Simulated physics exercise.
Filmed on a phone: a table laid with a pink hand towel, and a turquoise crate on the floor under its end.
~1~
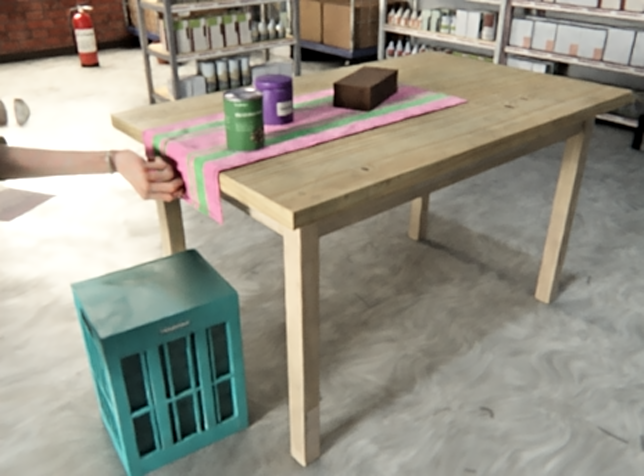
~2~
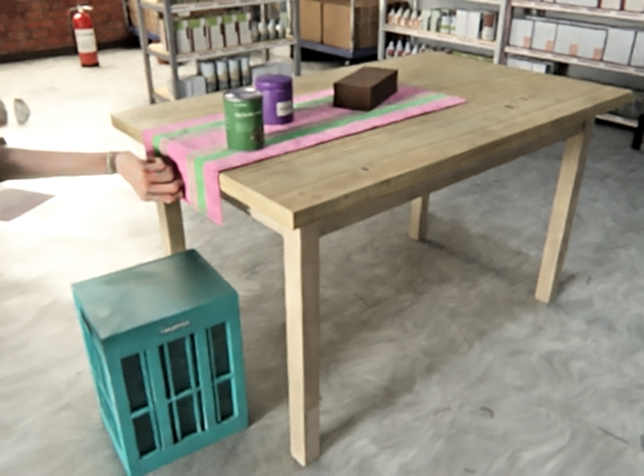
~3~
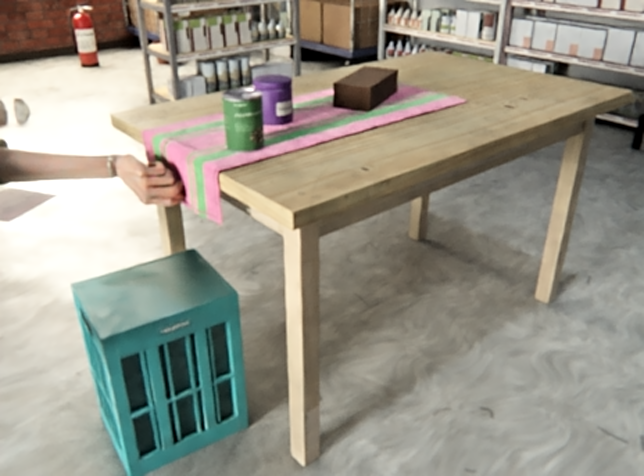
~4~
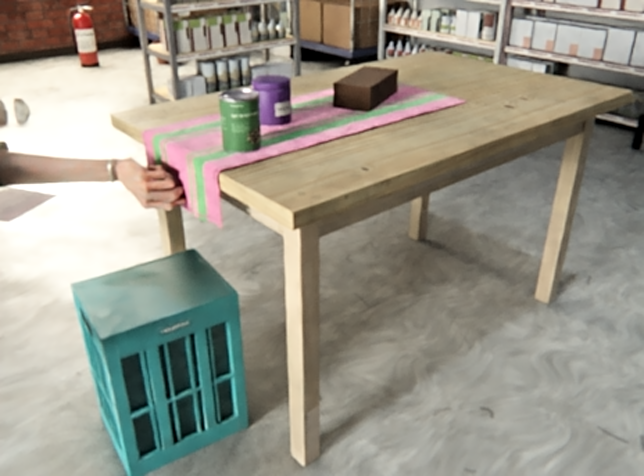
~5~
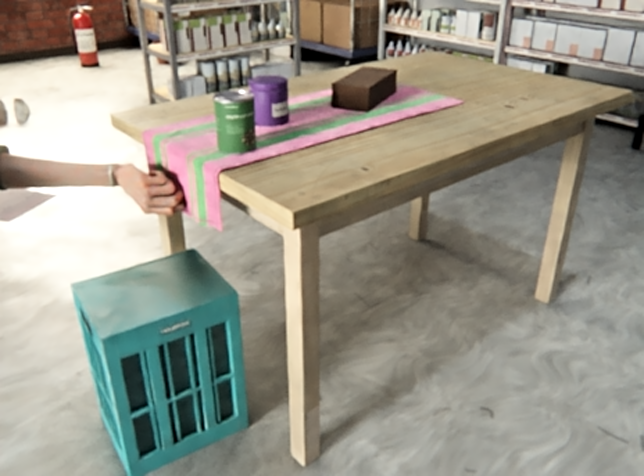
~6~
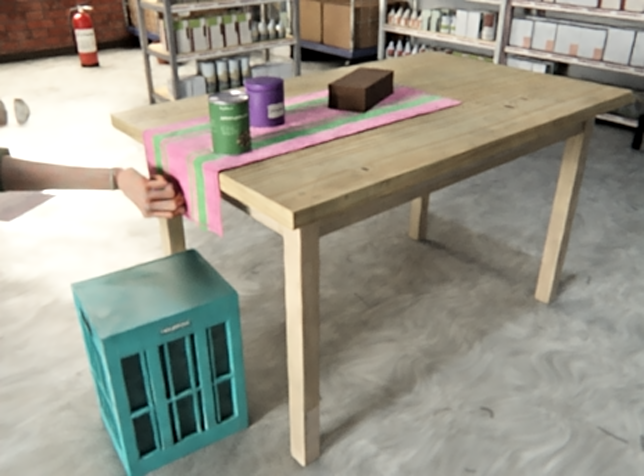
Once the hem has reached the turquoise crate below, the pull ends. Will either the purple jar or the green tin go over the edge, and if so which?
The purple jar keeps clear of it, the green tin goes over the edge.
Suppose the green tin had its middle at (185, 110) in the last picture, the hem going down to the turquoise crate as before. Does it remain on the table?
That one leaves the top.
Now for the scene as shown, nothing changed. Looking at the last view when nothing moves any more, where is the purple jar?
Its middle is at (200, 116).
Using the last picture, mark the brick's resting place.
It ends up near (318, 99).
Then, 0.34 s later than the last view, hem going down; jar carried along near (244, 106); tin carried along near (203, 130).
Then, 0.72 s later than the last view, hem going down; jar carried along near (219, 112); tin over the edge.
Finally, hem on the crate; jar carried along near (200, 116); tin over the edge. The purple jar stays on the table and the green tin goes over the edge.
